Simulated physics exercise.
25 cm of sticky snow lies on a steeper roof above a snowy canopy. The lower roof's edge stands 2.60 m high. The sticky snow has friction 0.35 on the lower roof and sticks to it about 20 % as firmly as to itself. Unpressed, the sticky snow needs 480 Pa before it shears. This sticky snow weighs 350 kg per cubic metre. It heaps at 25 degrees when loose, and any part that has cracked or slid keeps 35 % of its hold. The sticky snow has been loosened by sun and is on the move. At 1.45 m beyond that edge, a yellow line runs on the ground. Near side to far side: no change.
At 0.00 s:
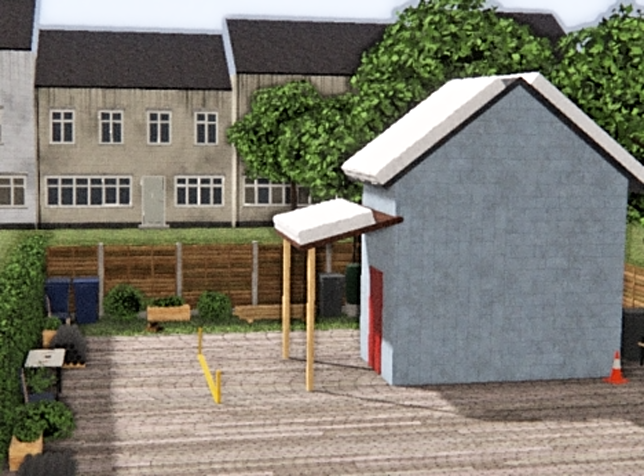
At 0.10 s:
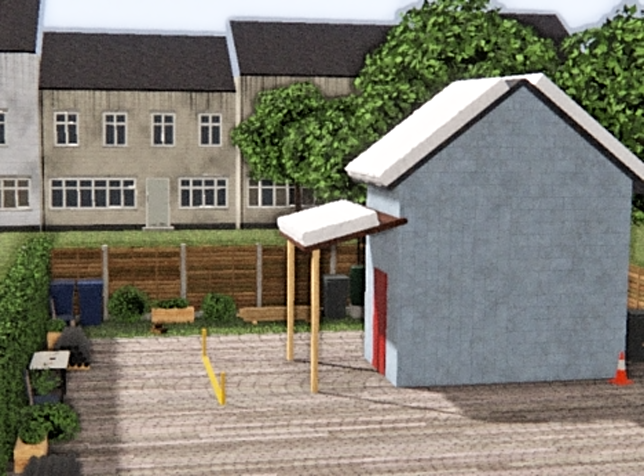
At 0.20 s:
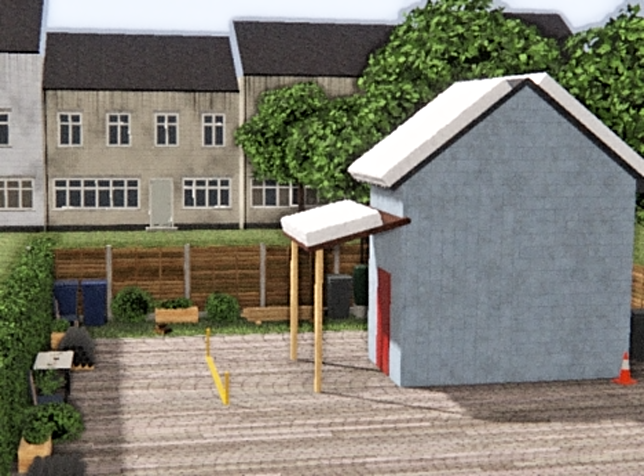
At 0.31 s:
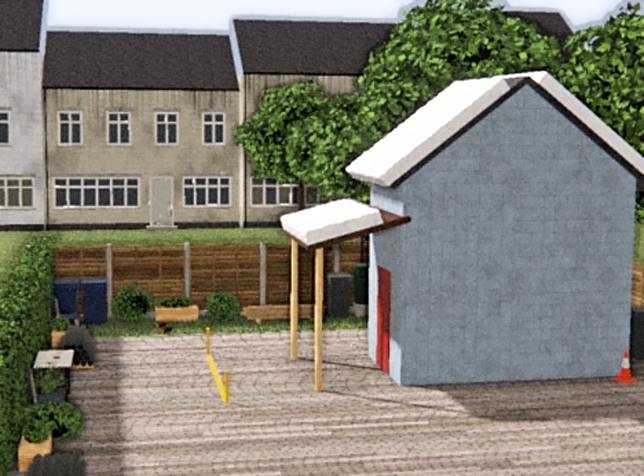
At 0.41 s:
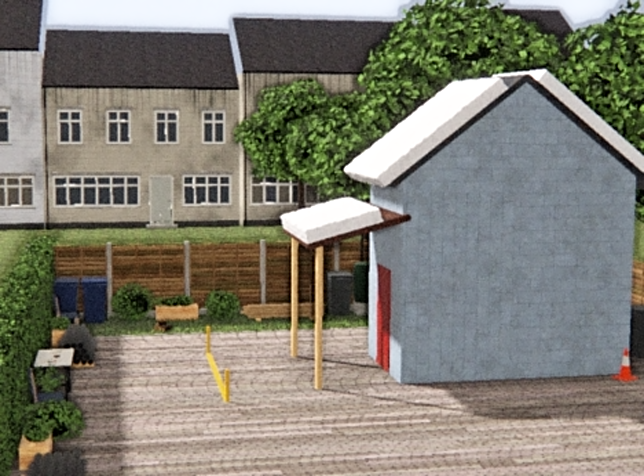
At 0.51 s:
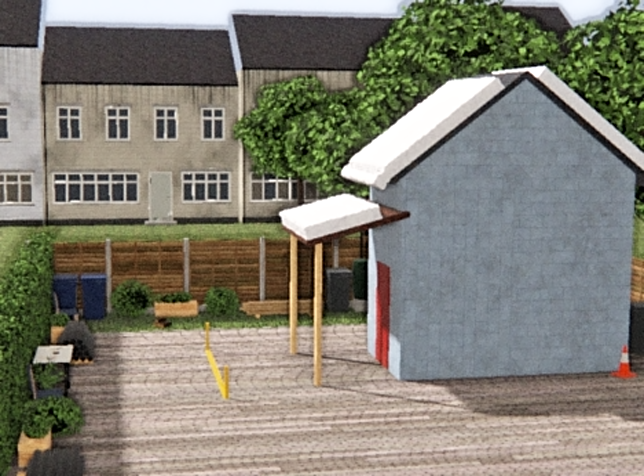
Thick white snow creeps on the left slope of a blue-grey block building's roof, seen from a raised viewpoint across a paved yard. A snow-topped porch on wooden posts stands left of it by a red door, with a yellow line farther left, an orange cone right, and fence, trees and terraced houses behind. The upper snow slides slightly down leftward, slowly then faster, while the camera sways faintly.
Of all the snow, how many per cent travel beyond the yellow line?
Something like 23 %.
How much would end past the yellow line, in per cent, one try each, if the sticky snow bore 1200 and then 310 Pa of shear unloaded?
In that order: 0 %, 35 %.
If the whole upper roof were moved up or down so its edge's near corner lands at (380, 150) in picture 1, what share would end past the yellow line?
That would come to around 45 %.
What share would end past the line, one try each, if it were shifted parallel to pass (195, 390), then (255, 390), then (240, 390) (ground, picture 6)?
One by one: 12 in a hundred, 40 in a hundred, 30 in a hundred.
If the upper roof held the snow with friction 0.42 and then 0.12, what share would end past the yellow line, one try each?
About 30 % in the first try and about 55 % in the second.
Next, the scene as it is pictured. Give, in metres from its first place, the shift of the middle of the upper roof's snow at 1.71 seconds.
It has shifted some 1.8 m.
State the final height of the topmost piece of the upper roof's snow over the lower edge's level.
It ends up some 0.6 m higher than the lower edge.
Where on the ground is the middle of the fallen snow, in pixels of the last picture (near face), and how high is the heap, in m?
You'd find it near (240, 390), piled some 0.4 m high.
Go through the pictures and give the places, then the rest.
The first frame shows foremost bit of the sticky snow at (381, 183).
The second frame shows foremost bit of the sticky snow at (385, 177), its middle shifted 7 mm.
The third frame shows foremost bit of the sticky snow at (388, 178), its middle shifted 2.9 cm, 1 % of it past the upper edge, in one piece.
The fourth frame shows foremost bit of the sticky snow at (386, 178), its middle shifted 6.5 cm, 2 % of it past the upper edge, in one piece.
The fifth frame shows foremost bit of the sticky snow at (384, 179), its middle shifted 12 cm, 4 % of it past the upper edge, in one piece.
The sixth frame shows foremost bit of the sticky snow at (378, 175), its middle shifted 19 cm, 7 % of it past the upper edge, cracking.
After 1.06 s, none is below the lower edge and 0 % is past the line.
After 1.71 s, none is below the lower edge and 0 % is past the line.
After 2.35 s, 25 % is below the lower edge and 0 % is past the line.
After 3.00 s, 58 % is below the lower edge and 17 % is past the line.
After 4.80 s, 68 % is below the lower edge and 23 % is past the line.
